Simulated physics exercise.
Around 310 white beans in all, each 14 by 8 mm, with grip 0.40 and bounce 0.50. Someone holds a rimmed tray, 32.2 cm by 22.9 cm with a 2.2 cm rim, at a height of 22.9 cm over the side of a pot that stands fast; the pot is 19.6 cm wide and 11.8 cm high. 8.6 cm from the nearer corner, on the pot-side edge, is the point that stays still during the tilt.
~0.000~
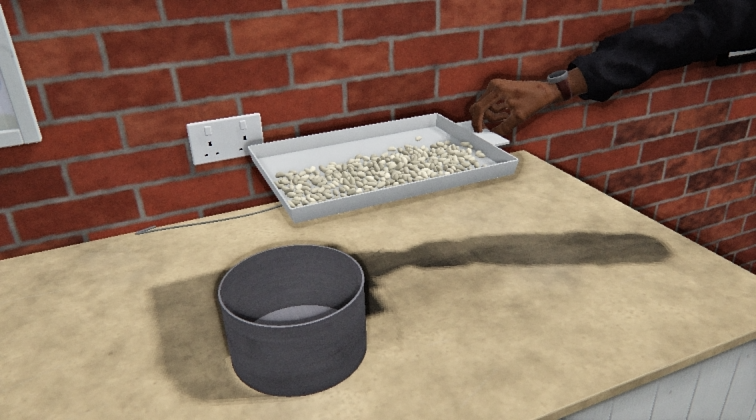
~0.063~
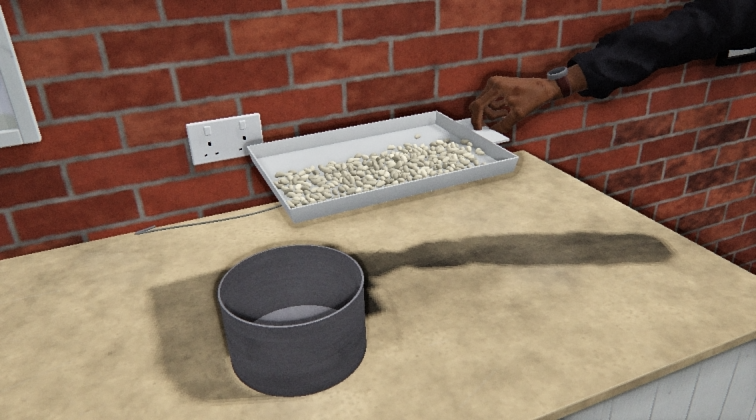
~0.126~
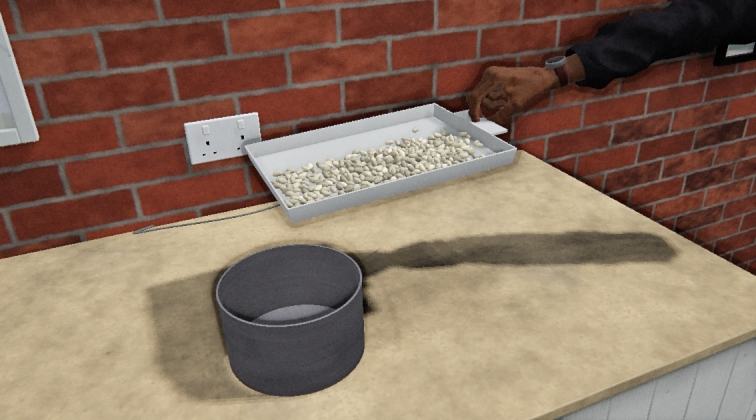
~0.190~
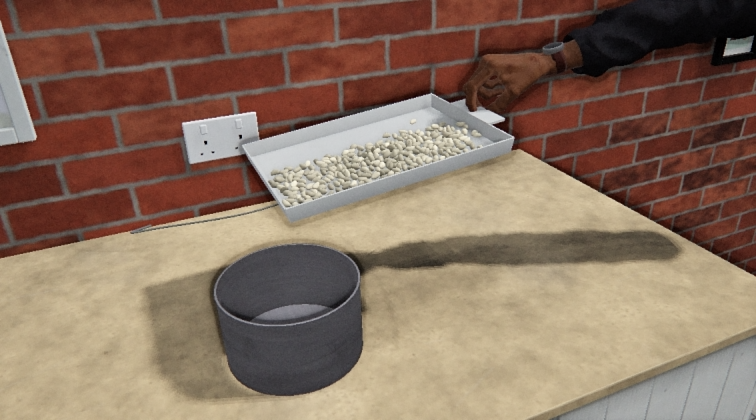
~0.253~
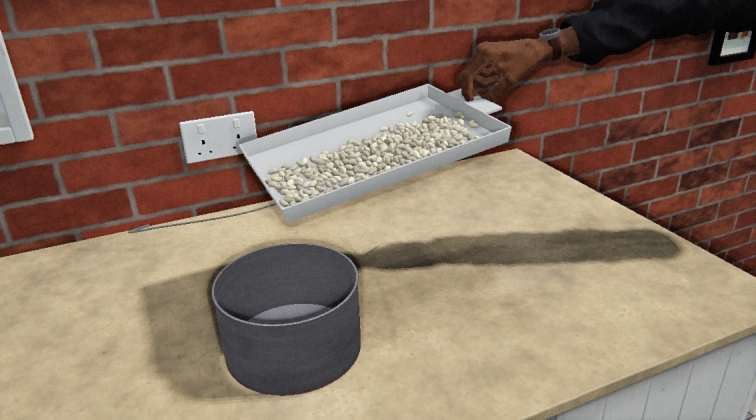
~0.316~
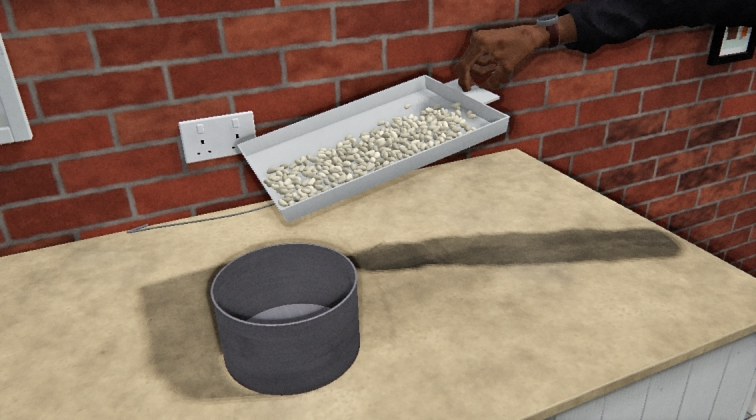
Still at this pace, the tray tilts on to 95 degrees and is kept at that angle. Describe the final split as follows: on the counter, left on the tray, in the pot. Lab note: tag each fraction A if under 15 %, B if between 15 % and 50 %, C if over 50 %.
Counter = B, tray = A, pot = C.
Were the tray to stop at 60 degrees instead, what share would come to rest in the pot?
Estimated share: About 25 %.
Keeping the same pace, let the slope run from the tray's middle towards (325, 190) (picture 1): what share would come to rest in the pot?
I'd say close to 95 %.
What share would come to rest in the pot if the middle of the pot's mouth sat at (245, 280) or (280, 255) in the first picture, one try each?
Try one: ~ 85 %; try two: ~ 60 %.
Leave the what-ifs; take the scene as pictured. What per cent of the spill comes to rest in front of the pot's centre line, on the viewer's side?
Share: Some 10 %.
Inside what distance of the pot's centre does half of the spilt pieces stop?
Distance: Roughly 22 cm.
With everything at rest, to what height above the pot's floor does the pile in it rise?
Measured height: Approx. 2.0 cm.
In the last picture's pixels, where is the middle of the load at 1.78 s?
By then the middle of the load sits around (260, 186).
After 1.19 s, tilt 50 degrees; the tray holds 100 %, the pot 0 %.
Then, at 1.78 s, tilt 76 degrees; the tray holds 70 %, the pot 20 %.
Then, at 2.42 s, tilt 95 degrees; the tray holds 10 %, the pot 60 %.
At rest (3.7 s), counter 35 %, tray 0 %, pot 65 %.
